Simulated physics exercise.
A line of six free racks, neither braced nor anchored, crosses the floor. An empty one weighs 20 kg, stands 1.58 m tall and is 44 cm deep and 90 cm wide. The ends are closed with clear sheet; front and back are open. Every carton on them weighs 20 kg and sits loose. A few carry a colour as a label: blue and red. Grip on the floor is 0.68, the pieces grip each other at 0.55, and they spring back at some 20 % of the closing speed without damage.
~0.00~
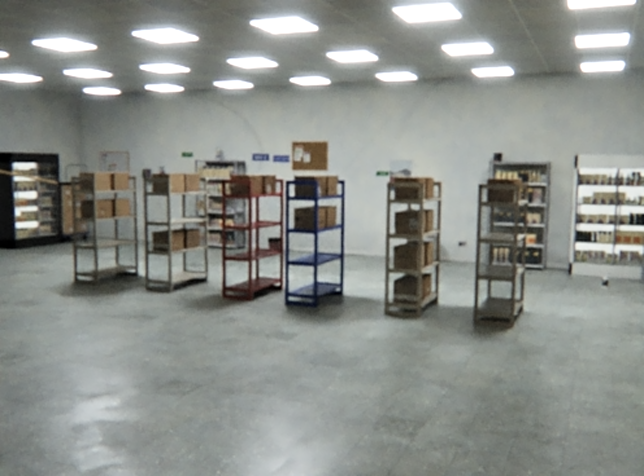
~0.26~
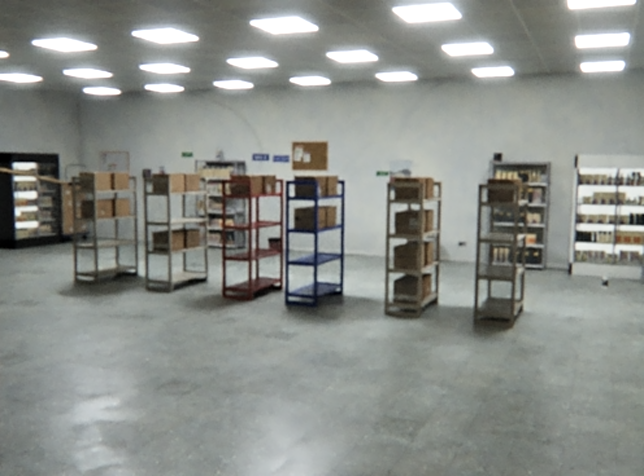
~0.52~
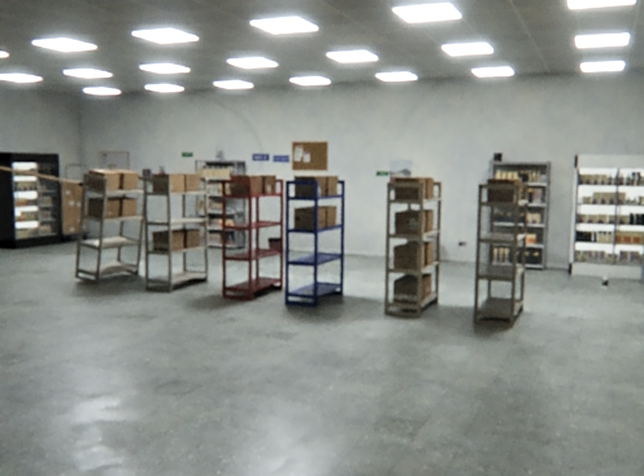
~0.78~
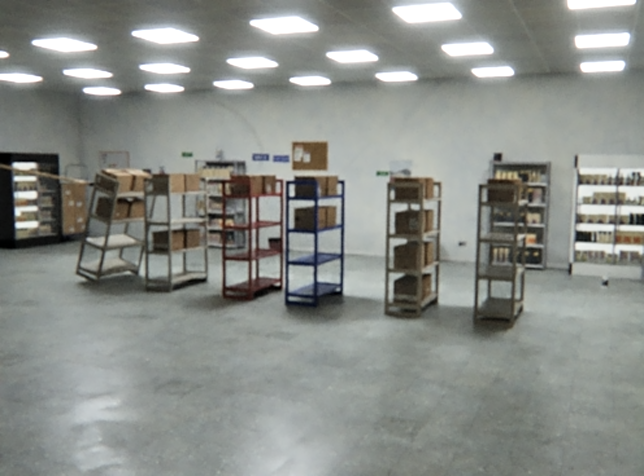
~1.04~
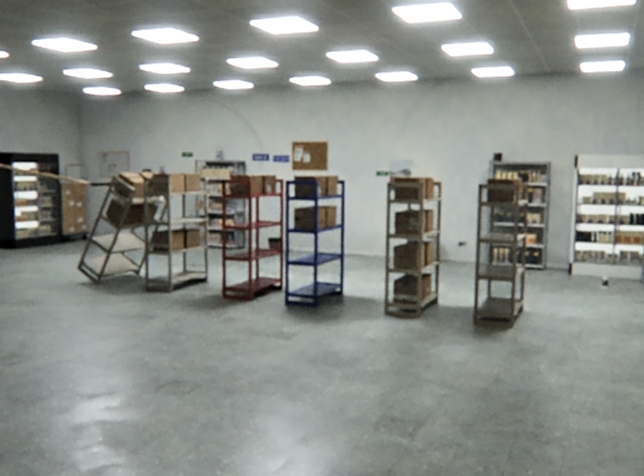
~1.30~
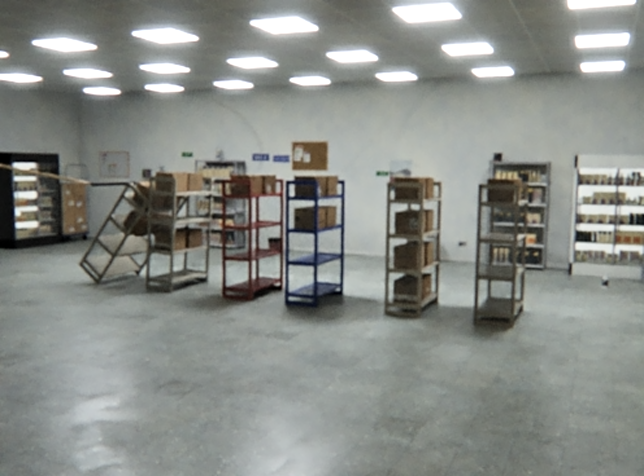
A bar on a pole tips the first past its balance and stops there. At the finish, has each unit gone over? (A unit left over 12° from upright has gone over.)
Outcome: Yes, the whole lot goes.
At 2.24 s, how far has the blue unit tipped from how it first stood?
Roughly 0°.
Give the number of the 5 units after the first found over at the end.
5 of them.
After 2.24 s, 8 cartons spilt or dropped; 1 of the 5 other units over; red unit 9° from how it stood.
After 3.94 s, 14 cartons spilt or dropped; 4 of the 5 other units over; red unit 53° from how it stood; blue unit 45° from how it stood.
After 5.02 s, 22 cartons spilt or dropped; 5 of the 5 other units over; blue unit 68° from how it stood; red unit 63° from how it stood.
In the end (6.7 s), 22 cartons spilt or dropped; 5 of the 5 other units over; blue unit 64° from how it stood; red unit 64° from how it stood. Not one is left standing. From the last view, middles, blue unit near (375, 263), red unit near (305, 258).
